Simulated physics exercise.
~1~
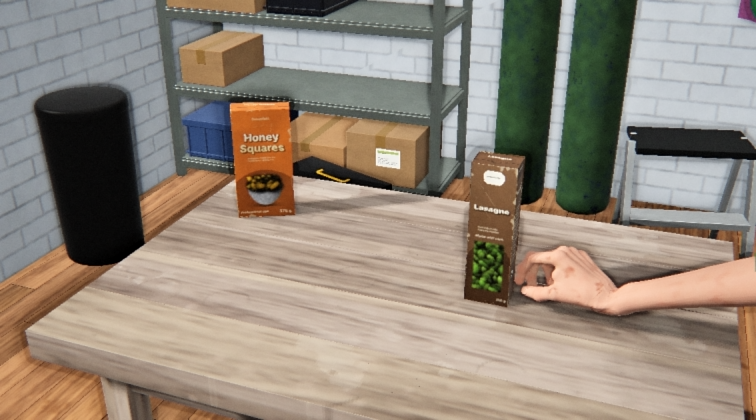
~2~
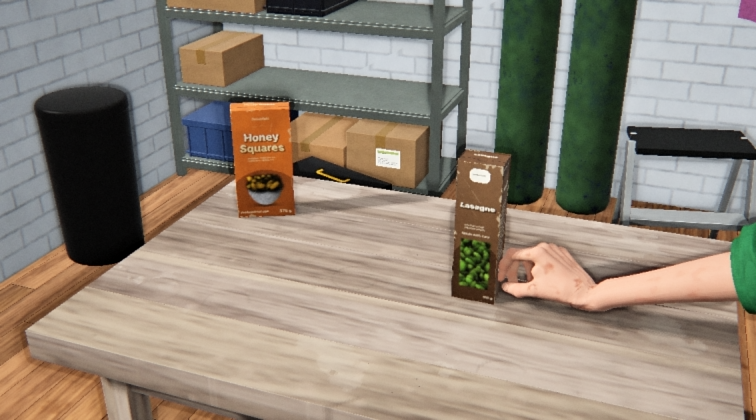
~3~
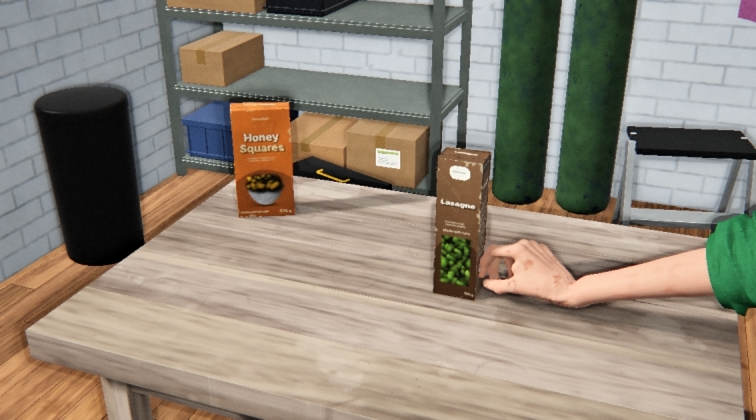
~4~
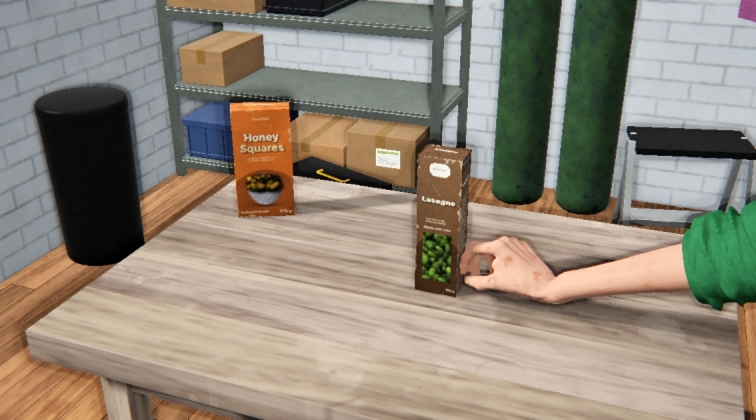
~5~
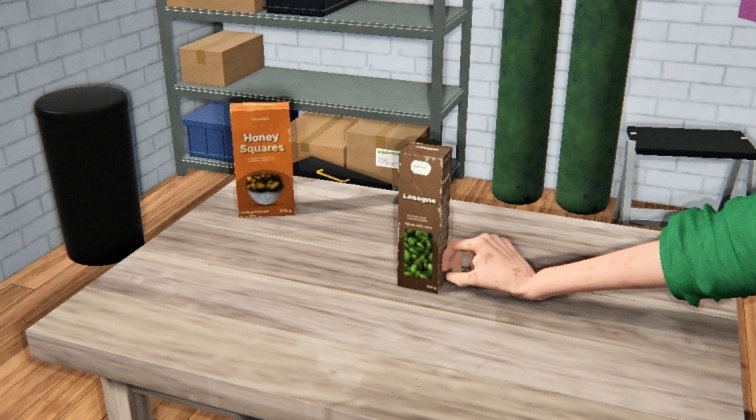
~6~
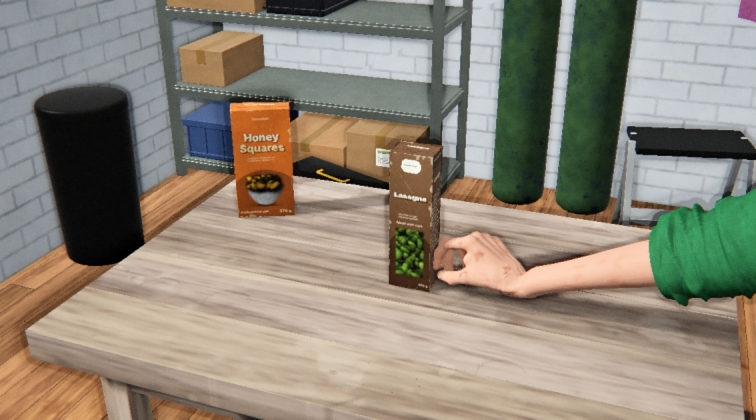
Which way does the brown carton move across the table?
The brown carton moves to the left, staying upright as the hand follows it.
A hand slides an upright brown carton left across a wooden table toward an orange packet.
